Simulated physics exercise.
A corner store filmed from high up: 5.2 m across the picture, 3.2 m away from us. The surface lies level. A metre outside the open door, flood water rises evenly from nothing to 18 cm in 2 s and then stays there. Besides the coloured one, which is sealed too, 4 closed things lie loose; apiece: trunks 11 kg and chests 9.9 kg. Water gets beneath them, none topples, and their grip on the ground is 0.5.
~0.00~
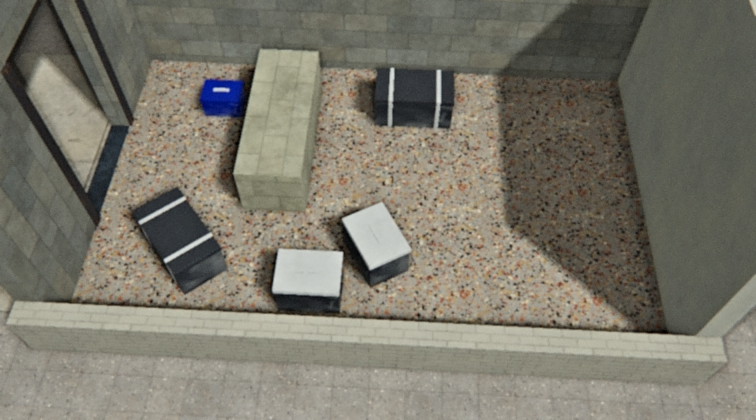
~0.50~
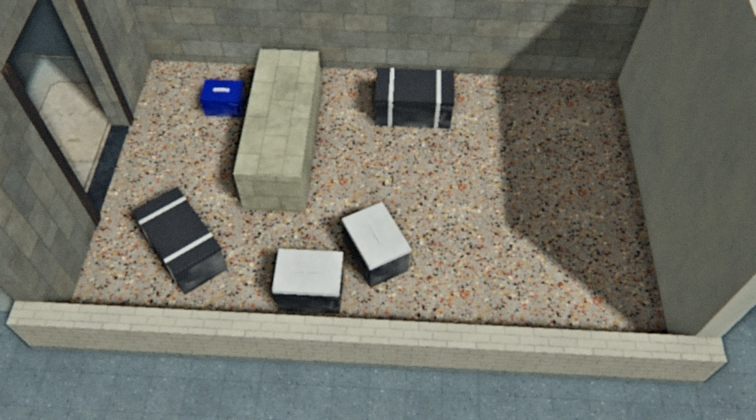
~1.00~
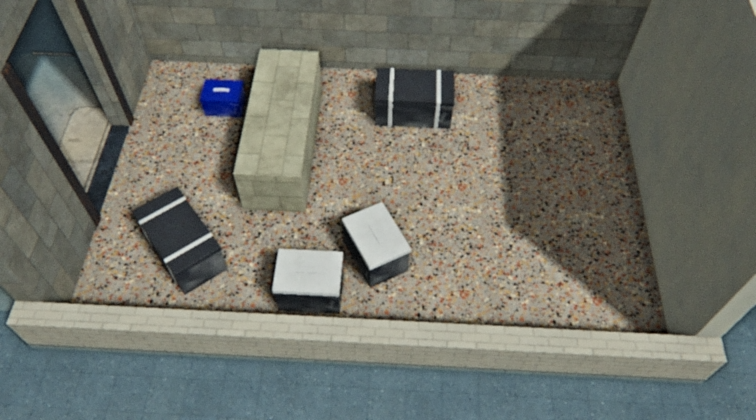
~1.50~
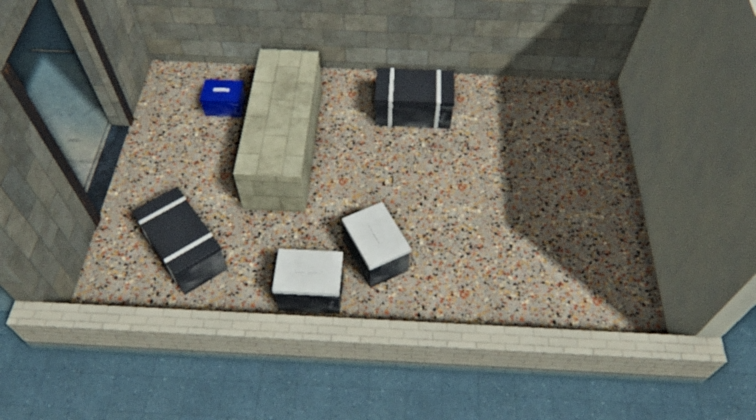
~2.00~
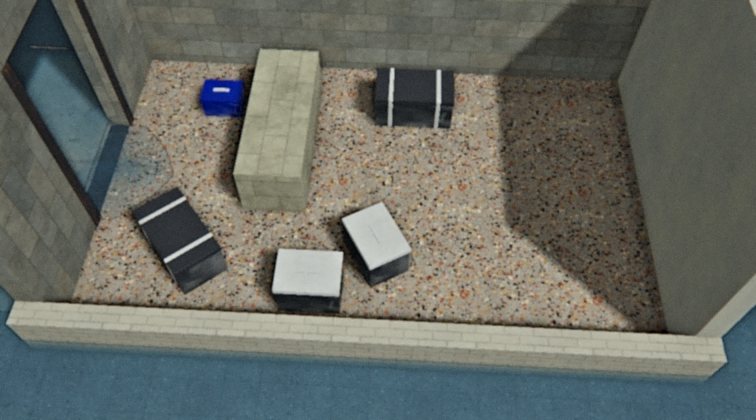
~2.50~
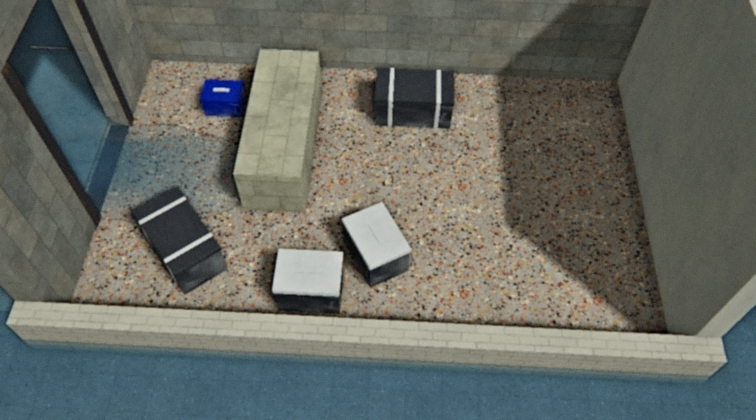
At the start, a blue tote, dark trunks and white-topped chests sit still around a stone block on a dry, speckled floor. Water then spreads across the paving outside and deepens at the doorway on the left, before creeping inside toward the block, while none of the objects moves.
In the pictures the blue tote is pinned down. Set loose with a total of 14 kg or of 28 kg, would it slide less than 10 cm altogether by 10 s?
Verdict: Only the larger load is enough.
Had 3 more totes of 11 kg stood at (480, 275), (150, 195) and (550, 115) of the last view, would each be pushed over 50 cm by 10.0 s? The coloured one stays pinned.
In that order: Under, more, short of it.
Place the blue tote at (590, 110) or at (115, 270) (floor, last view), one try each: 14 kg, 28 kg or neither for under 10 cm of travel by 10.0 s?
In that order: The smaller is enough; the smaller is enough.
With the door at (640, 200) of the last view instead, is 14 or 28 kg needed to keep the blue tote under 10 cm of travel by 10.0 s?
Then the smaller load will do.
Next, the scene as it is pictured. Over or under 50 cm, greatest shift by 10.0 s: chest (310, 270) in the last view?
Answer: More.
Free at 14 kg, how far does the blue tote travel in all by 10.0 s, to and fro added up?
Some 100 cm in all.
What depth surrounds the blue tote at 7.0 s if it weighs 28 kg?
About 10 cm.
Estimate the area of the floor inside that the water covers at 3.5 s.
About 4.0 m2.
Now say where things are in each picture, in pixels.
The first picture shows the blue tote at (221, 90) rests on the ground; water covers 0.0 m2; 0 of 5 have shifted.
The second picture shows the blue tote at (221, 90), on the bottom; 0.0 m2 under water; 0 of 5 have shifted.
The third picture shows the blue tote at (221, 90), on the bottom; water covers 0.0 m2; 0 of 5 have shifted.
The fourth picture shows the blue tote at (221, 90) rests on the ground; water covers 0.0 m2; 0 of 5 have shifted.
The fifth picture shows the blue tote at (221, 90), on the bottom; water covers 0.4 m2; 0 of 5 have shifted.
The sixth picture shows the blue tote at (221, 90) rests on the ground; water covers 1.3 m2; 0 of 5 have shifted.
After 3.5 s the blue tote would be 0 cm from its start with 14 kg and 0 cm from its start with 28 kg; 6 cm of water round it then.
After 4.5 s the blue tote would be 34 cm from its start with 14 kg and 0 cm from its start with 28 kg; 8 cm of water round it then.
After 7.0 s the blue tote would be 56 cm from its start with 14 kg and 0 cm from its start with 28 kg; 10 cm of water round it then.
After 10.0 s the blue tote would be 52 cm from its start with 14 kg and 0 cm from its start with 28 kg; 13 cm of water round it then.
